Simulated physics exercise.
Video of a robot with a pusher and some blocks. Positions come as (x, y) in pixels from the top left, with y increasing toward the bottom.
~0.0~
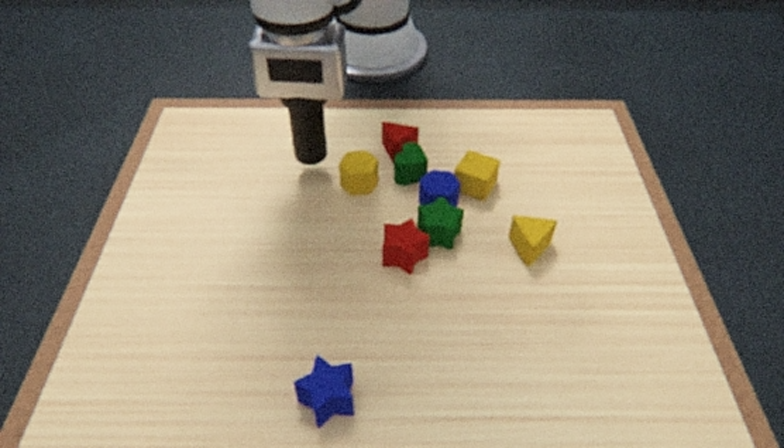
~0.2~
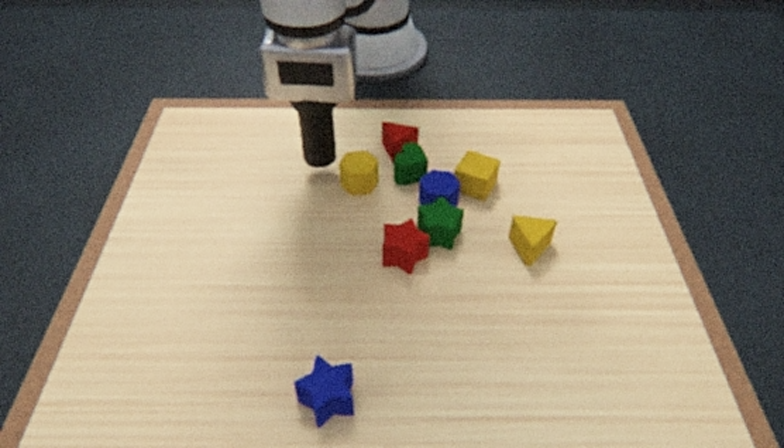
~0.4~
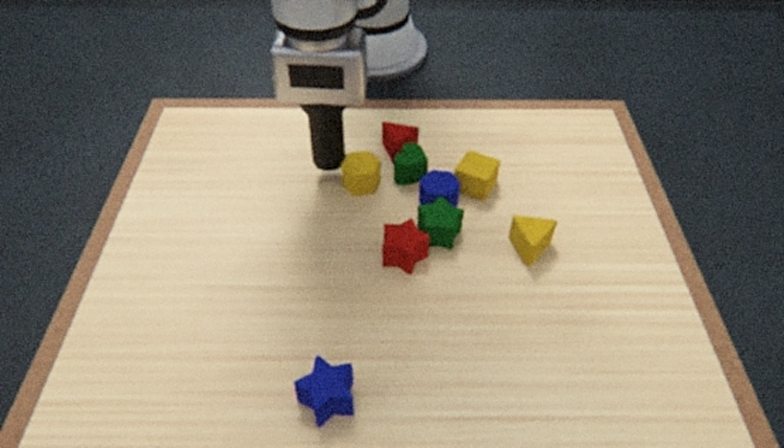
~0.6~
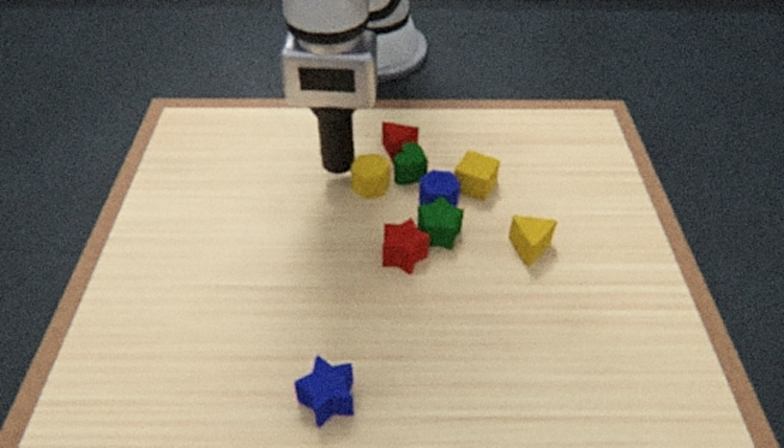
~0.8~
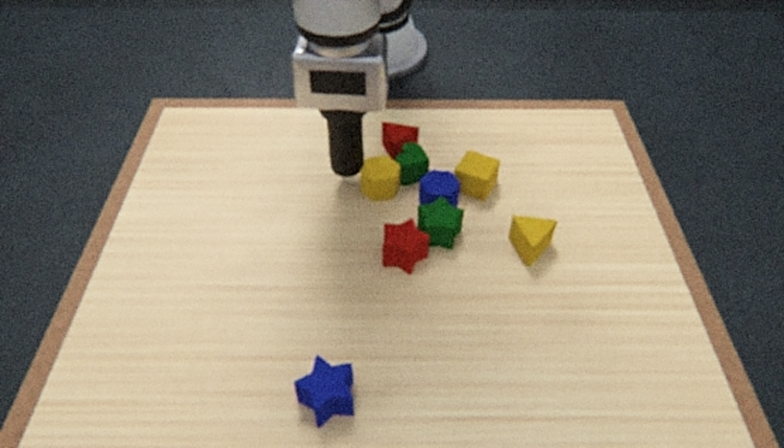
A pale wooden board with a brown edge lies on a dark surface, seen from above and in front by a still camera. A grey and white robot arm holds a black pusher at the upper left, near yellow, red, green and blue blocks clustered right of it, with a blue star alone below. The pusher slides slightly right, meets the yellow hexagon and nudges it toward the green block.
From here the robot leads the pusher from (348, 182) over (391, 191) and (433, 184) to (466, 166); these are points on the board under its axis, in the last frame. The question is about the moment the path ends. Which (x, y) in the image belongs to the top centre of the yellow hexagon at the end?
Expect it around (455, 183).
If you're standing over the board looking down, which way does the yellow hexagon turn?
Viewed from the top, it goes clockwise.
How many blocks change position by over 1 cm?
It will shift three or more blocks.
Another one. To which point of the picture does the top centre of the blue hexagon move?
When the path ends, it will be at (492, 197).
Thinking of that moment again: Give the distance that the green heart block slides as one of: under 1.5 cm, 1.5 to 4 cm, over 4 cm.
Beyond 4 cm.
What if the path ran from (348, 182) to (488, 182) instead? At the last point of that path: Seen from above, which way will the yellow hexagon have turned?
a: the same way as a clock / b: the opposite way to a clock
The one that fits is a, the same way as a clock.
The first path, step by step. One third of the way, pusher at (391, 177); yellow hexagon at (425, 179); green heart block at (427, 154), turned 70° anticlockwise; blue hexagon at (461, 186), turned 15° anticlockwise.
Two thirds of the way, pusher at (435, 169); yellow hexagon at (455, 183), turned 40° clockwise; green heart block at (442, 144), turned 105° anticlockwise; blue hexagon at (492, 197), turned 25° anticlockwise.
At the end, pusher at (468, 152); yellow hexagon at (455, 183), turned 40° clockwise; green heart block at (458, 128), turned 135° anticlockwise; blue hexagon at (492, 197), turned 25° anticlockwise; yellow square at (492, 163), turned 20° clockwise.
